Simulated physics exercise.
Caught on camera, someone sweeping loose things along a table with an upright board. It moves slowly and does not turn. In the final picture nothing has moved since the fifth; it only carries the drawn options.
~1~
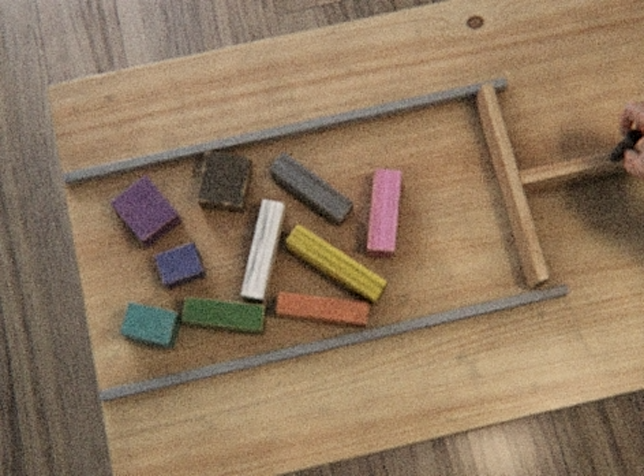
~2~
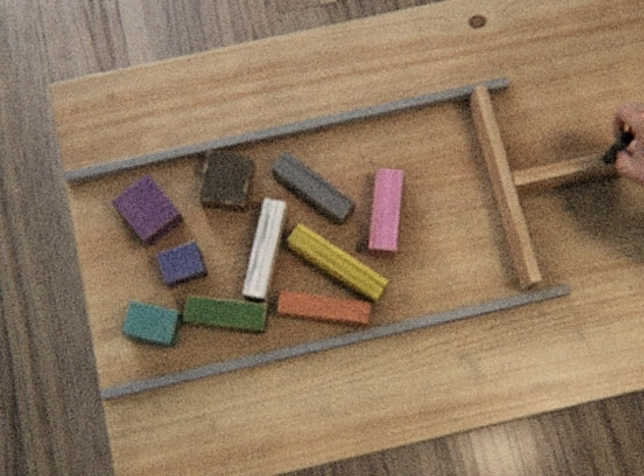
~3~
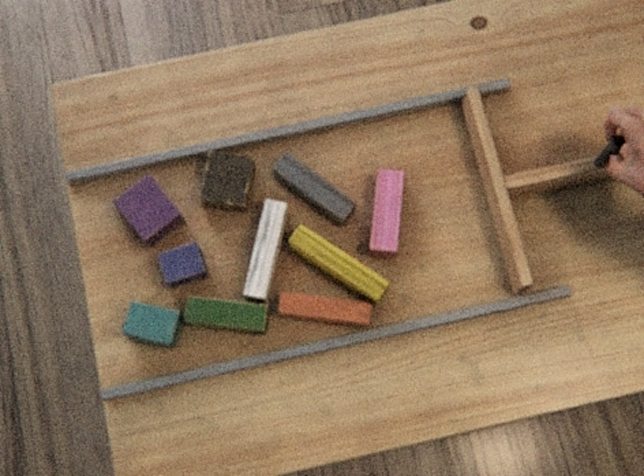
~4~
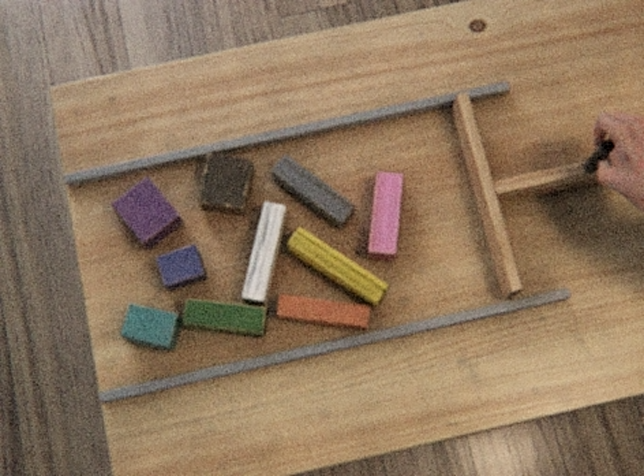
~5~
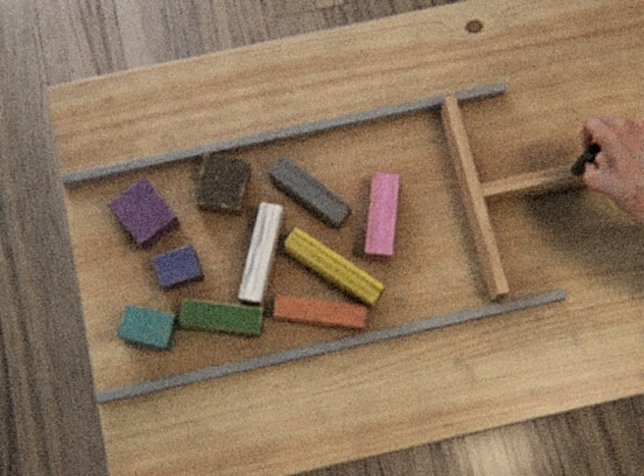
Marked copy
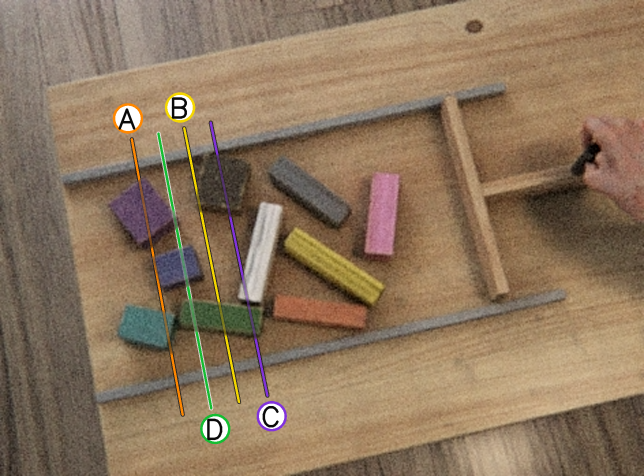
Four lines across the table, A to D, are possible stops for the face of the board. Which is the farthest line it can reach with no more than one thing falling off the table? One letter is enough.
At B, and not beyond.
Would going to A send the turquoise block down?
Yes.
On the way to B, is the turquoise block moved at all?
By then, yes.
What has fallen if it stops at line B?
The turquoise block.
On the copy, A at (156, 272); B at (211, 260); C at (238, 254); D at (184, 266).
On B. First, board (382, 212); grey stick (303, 192); pink stick (360, 222).
Then, board (286, 233); turquoise block (109, 334); blue block (145, 264).
Finally, board (211, 249); turquoise block over the edge; purple block (74, 215); one fallen.
By contrast, A drops five; C is within the limit but short; D drops three.
